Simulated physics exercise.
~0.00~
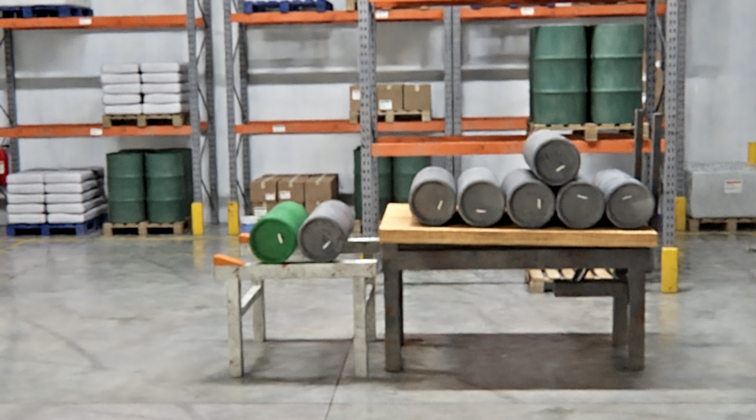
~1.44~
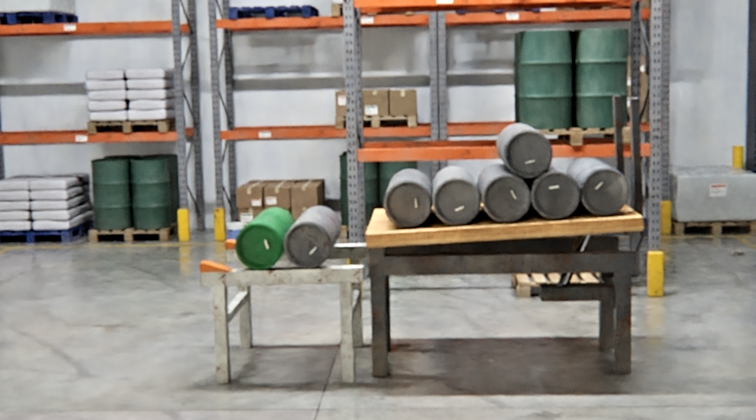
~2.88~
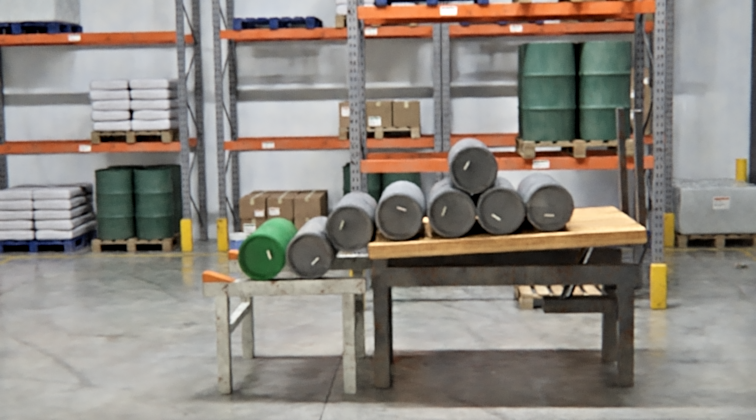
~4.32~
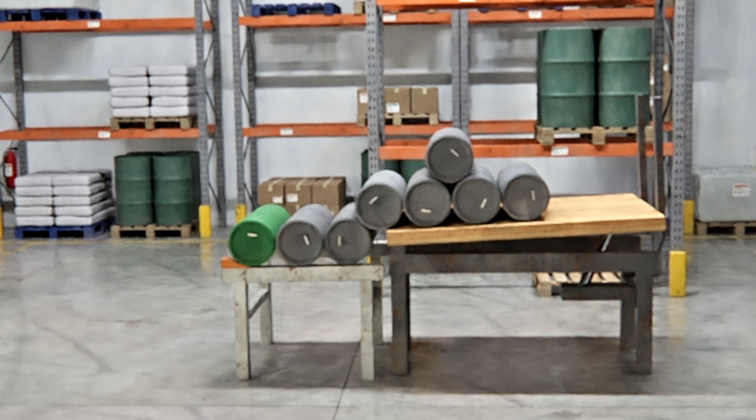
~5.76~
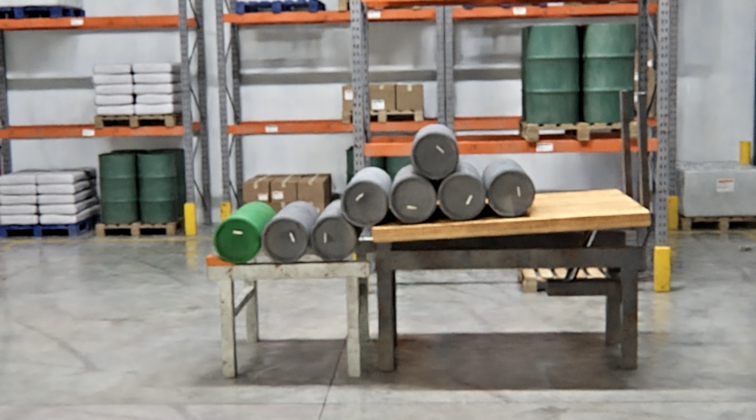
In the video, a wooden deck tilts and grey cylinders on it roll left, some passing onto a lower rack where a green cylinder and a grey one rest; the green one shifts slightly left and ends on the rack near its left end, beside the grey ones.
